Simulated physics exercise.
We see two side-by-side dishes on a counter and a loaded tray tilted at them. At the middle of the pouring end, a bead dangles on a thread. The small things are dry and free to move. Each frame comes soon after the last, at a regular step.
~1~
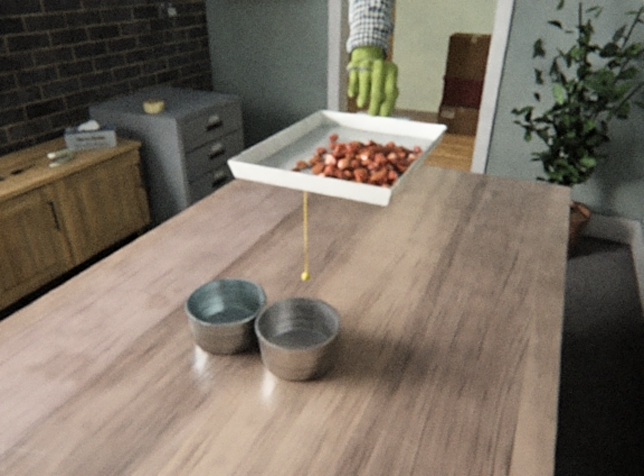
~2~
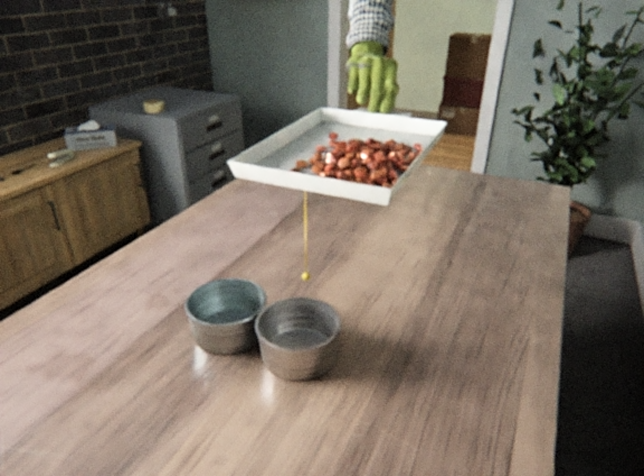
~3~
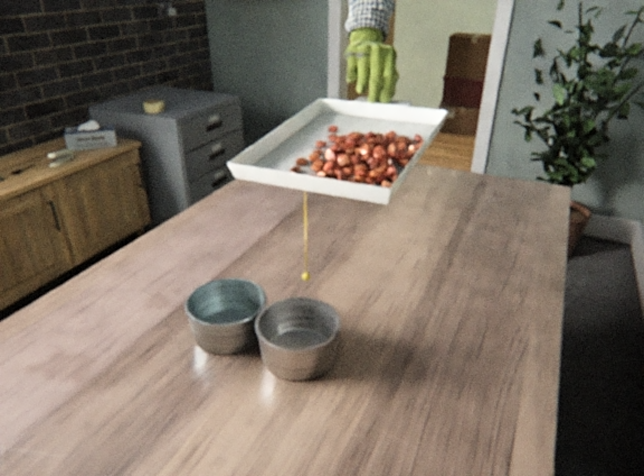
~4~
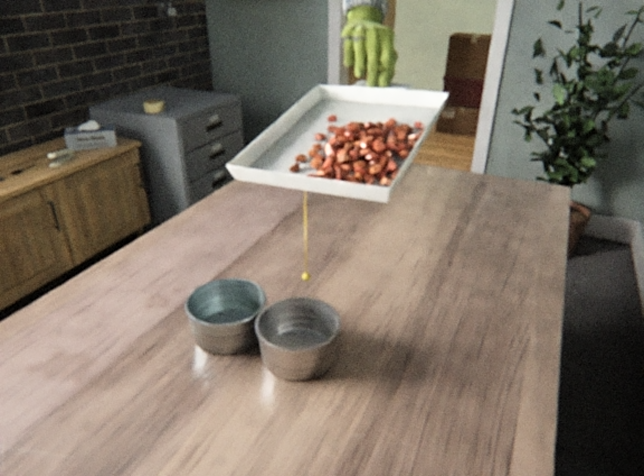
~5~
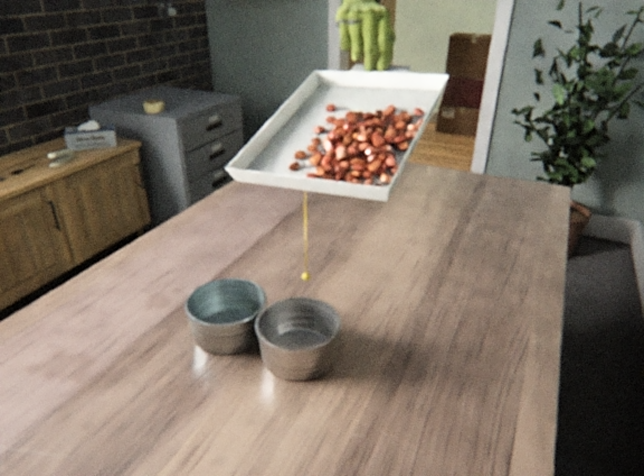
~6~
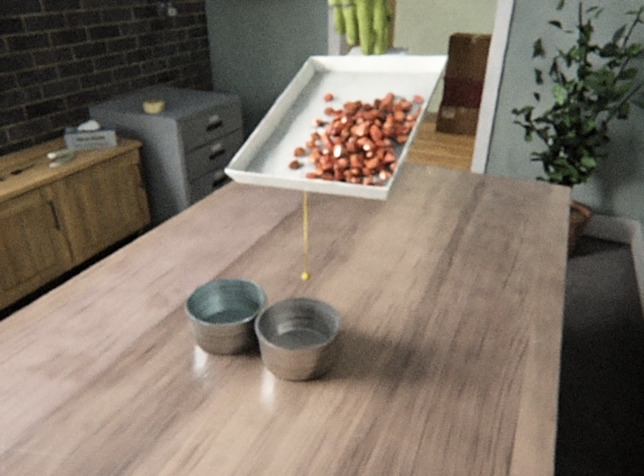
Green-gloved hand raising the far side of a white tray of reddish chunks, tilting it above two small bowls on a wooden table.
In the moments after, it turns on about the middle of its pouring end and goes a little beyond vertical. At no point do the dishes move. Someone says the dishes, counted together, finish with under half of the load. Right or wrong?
Wrong, they hold over half.
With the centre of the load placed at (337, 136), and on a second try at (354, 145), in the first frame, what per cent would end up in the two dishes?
Some 80 and then some 80 per cent.
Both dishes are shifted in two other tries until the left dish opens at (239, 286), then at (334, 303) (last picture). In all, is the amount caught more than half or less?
Together the dishes get beyond half first, then less than a half.
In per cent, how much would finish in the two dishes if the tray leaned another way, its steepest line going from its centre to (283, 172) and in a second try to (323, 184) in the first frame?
30 % then 70 %, roughly.
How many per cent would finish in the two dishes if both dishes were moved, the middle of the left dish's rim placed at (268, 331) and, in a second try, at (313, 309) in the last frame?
Respectively 30 percent and 30 percent.
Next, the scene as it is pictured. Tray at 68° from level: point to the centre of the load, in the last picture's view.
Around (303, 168).
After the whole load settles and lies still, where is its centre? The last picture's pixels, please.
Near (251, 330), more or less.
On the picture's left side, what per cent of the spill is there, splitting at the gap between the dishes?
Left portion: Around 40 %.
Just after the last frame, tray tipped steeply; almost all on the tray; about a tenth in the air.
A moment on, tray tipped past a quarter turn; about a tenth on the tray; roughly a quarter in the right dish; roughly a third in the left dish; about a tenth outside both; roughly a quarter in the air.
Further on, tray tipped past a quarter turn; roughly a third in the right dish; roughly half in the left dish; roughly a quarter outside both.
When it is over, tray tipped past a quarter turn; roughly a third in the right dish; roughly half in the left dish; roughly a quarter outside both.
